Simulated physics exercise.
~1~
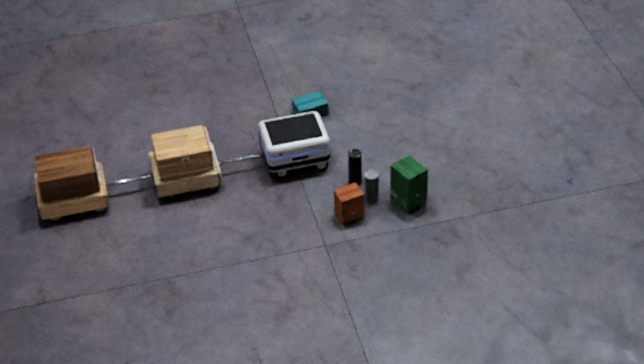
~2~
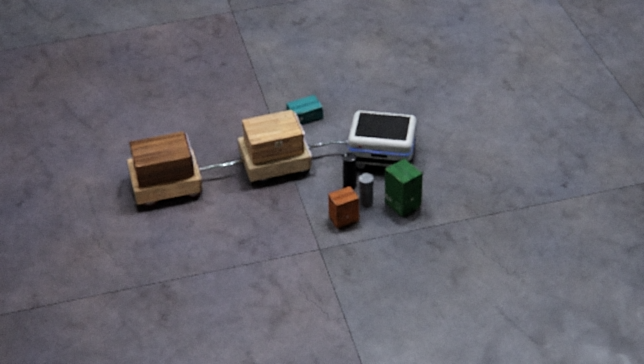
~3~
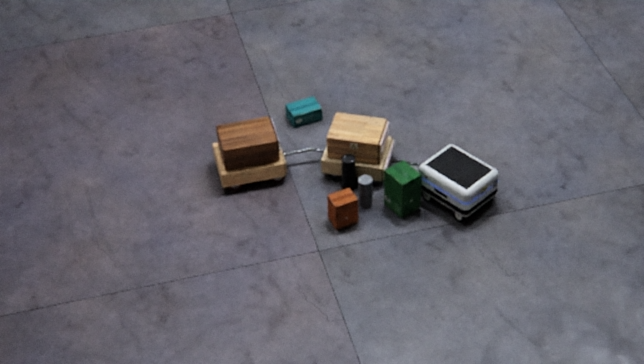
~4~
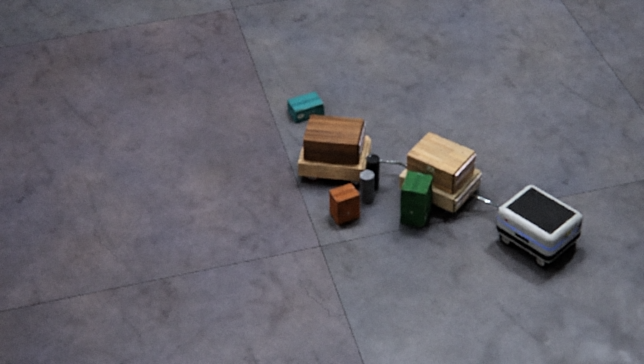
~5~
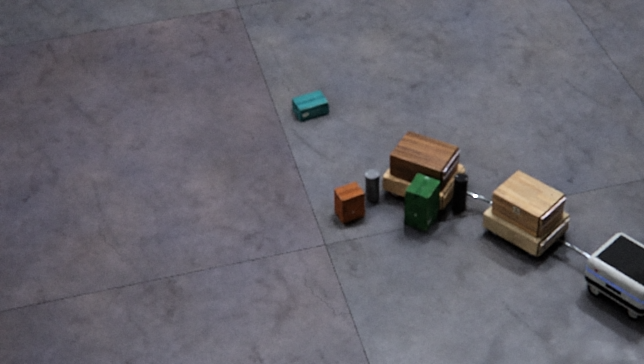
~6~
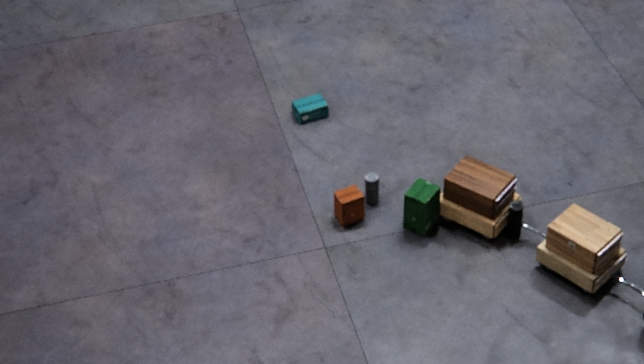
A small white tug pulled two carts loaded with wooden blocks rightward past some loose pieces, then curved down toward the lower right, its carts shoving the black canister well along and the green box slightly, while the grey, orange and turquoise pieces stayed put.
